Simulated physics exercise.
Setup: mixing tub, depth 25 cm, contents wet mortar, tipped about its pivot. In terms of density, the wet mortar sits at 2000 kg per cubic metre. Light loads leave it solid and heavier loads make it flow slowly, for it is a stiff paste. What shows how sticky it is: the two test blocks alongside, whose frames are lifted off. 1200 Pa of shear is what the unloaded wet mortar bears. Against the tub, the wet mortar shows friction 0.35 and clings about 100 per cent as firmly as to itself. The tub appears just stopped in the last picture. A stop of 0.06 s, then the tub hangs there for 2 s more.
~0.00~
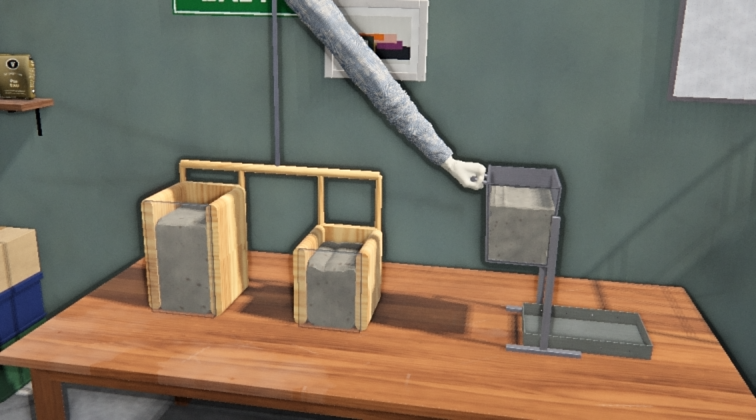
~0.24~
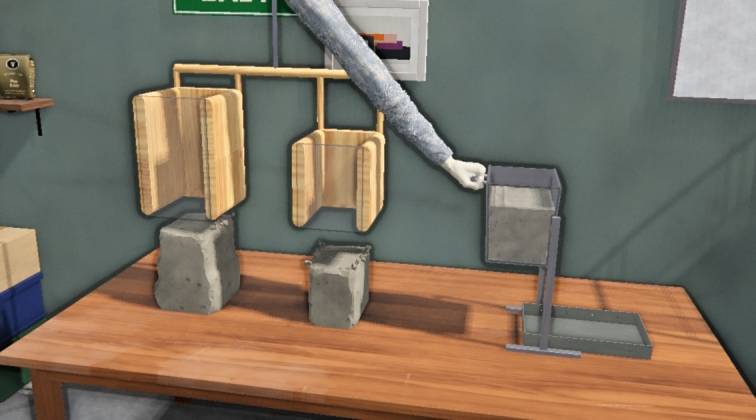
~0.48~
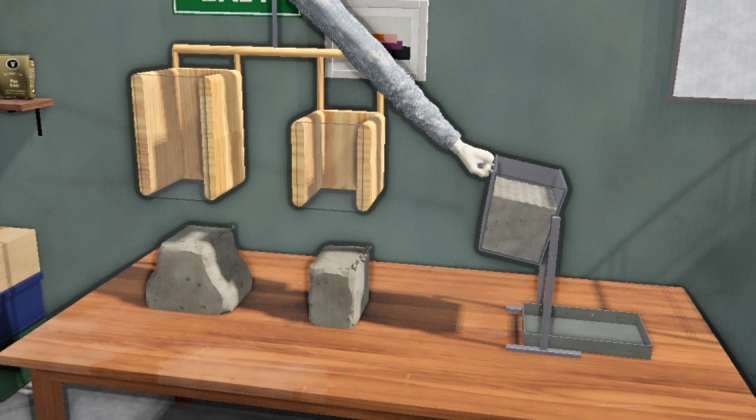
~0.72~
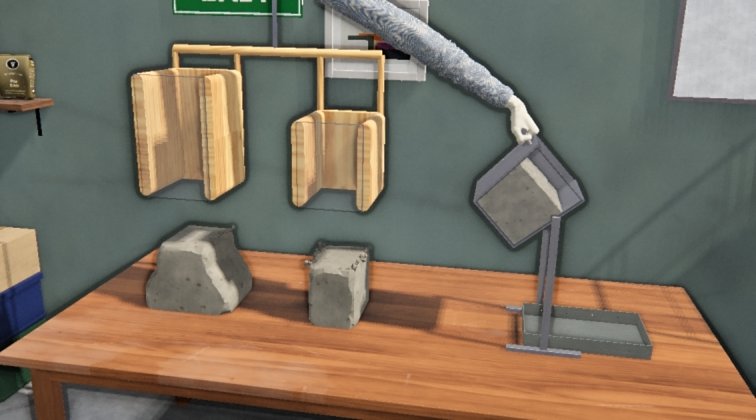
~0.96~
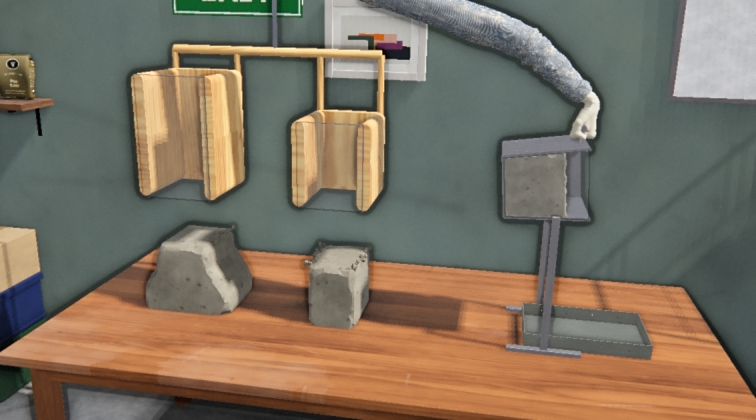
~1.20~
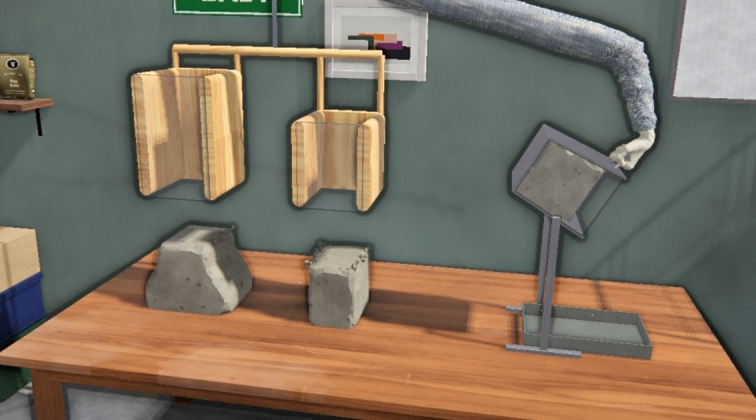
Two wooden molds rose off a pair of gray blocks on the table, and the left block slumped and widened, before a gloved hand turned a mortar-filled tub clockwise past its side.
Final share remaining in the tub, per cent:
Near 8 %.
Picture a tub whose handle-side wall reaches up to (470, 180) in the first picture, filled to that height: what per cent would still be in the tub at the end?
The tub would end up holding some 8 % of it.
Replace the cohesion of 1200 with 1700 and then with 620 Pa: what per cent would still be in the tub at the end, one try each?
You'd see 100 percent the first time and 3 percent the second.
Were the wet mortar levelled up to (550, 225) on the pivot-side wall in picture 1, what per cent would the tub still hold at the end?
Around 12 per cent.
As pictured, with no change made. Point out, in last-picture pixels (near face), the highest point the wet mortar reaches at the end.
I'd point to somewhere around (528, 183).
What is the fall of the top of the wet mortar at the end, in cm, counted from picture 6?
13 cm.
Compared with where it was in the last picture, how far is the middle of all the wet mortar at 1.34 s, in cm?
Around 4 cm.
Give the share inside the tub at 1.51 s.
Roughly 75 per cent.
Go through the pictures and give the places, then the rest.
The first picture shows handle-side rim at (489, 183), tilt 0 degrees; highest point of the wet mortar at (504, 205); test blocks 35 cm, 23 cm high (left to right).
The second picture shows handle-side rim at (489, 183), tilt 0 degrees; highest point of the wet mortar at (504, 205); test blocks 31 cm, 23 cm high (left to right).
The third picture shows handle-side rim at (497, 173), tilt 10 degrees; highest point of the wet mortar at (498, 196); test blocks 26 cm, 23 cm high (left to right).
The fourth picture shows handle-side rim at (539, 147), tilt 47 degrees; highest point of the wet mortar at (519, 166); test blocks 26 cm, 23 cm high (left to right).
The fifth picture shows handle-side rim at (590, 151), tilt 85 degrees; highest point of the wet mortar at (561, 155); test blocks 26 cm, 23 cm high (left to right).
The sixth picture shows handle-side rim at (624, 180), tilt 118 degrees; highest point of the wet mortar at (551, 144); test blocks 26 cm, 23 cm high (left to right).
By 1.34 s, the tub is at 118 degrees and holds 100 %.
By 1.51 s, the tub is at 118 degrees and holds 74 %.
By 1.68 s, the tub is at 118 degrees and holds 32 %.
By 1.85 s, the tub is at 118 degrees and holds 8 %.
By 3.20 s, at the end, the tub is at 118 degrees and holds 8 %.
